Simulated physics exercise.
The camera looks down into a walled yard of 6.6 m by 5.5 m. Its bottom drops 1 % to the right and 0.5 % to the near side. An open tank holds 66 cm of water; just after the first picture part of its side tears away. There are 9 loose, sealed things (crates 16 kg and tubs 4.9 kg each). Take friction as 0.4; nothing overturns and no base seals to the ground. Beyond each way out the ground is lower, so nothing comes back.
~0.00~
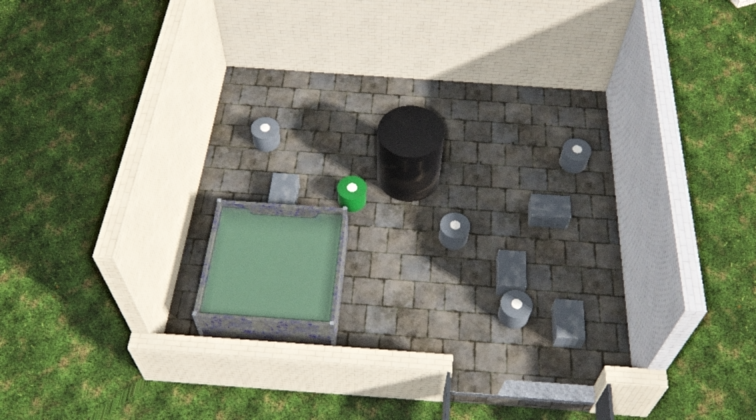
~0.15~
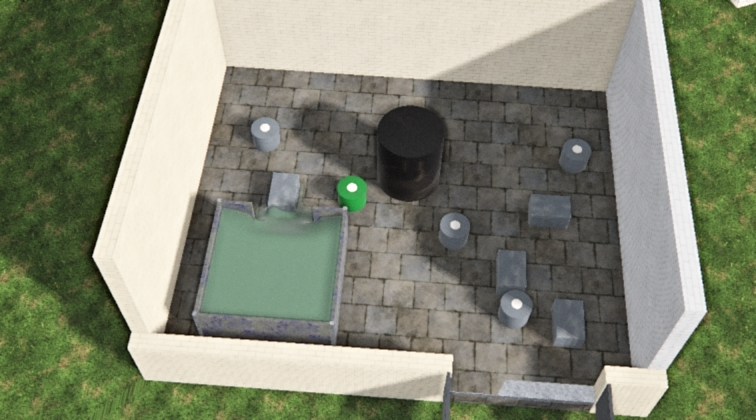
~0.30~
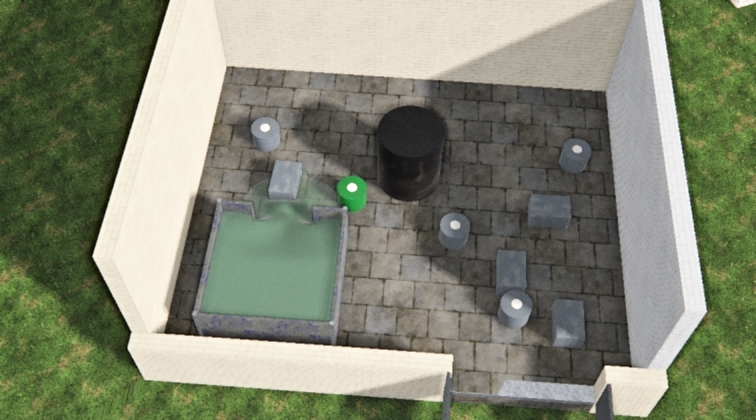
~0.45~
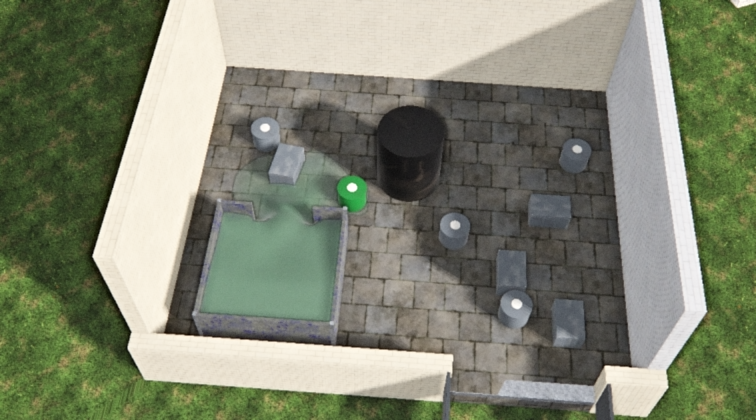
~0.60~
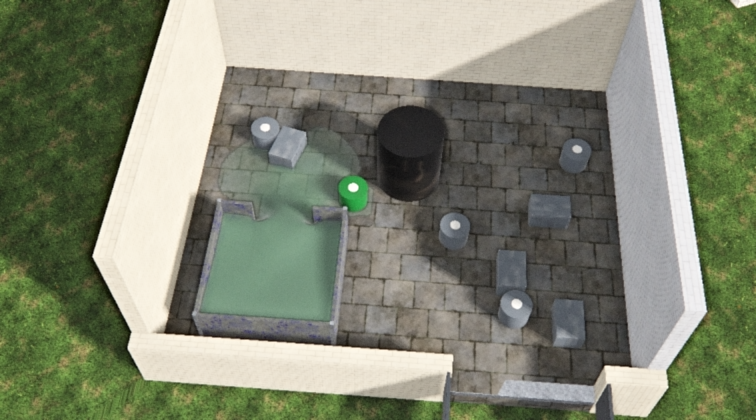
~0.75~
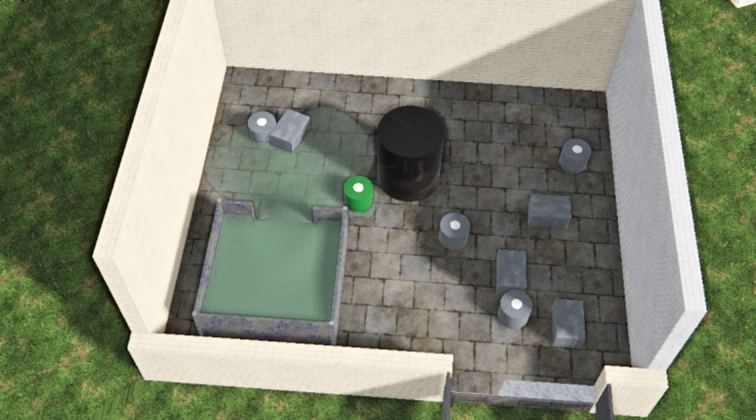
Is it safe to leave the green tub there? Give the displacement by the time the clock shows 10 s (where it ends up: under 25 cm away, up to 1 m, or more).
Green tub slides a little.
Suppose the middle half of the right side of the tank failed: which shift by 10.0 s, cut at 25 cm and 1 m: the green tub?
Then the green tub holds its place.
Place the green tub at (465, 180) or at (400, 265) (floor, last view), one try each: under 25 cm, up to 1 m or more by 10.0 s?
In turn: It stays put; it stays put.
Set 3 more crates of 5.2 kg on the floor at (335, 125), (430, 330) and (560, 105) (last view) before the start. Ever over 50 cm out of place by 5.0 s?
In turn: Over, under, more.
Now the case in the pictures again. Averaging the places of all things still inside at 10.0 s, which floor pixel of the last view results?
Near (496, 266).
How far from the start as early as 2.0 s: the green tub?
About 60 cm.
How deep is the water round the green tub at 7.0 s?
About 2 cm.
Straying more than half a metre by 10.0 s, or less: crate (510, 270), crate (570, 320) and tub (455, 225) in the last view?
In that order: Less, more, under.
After 2.0 s the green tub is near (391, 201), 0.6 m from its start, aground; 0 of 9 are out; 2 afloat.
After 4.5 s the green tub is near (393, 204), 0.7 m from its start, aground; 0 of 9 are out; 3 afloat.
After 7.0 s the green tub is near (393, 204), 0.7 m from its start, aground; 0 of 9 are out; 3 afloat.
After 10.0 s the green tub is near (396, 206), 0.8 m from its start, aground; 1 of 9 are out; 3 afloat.
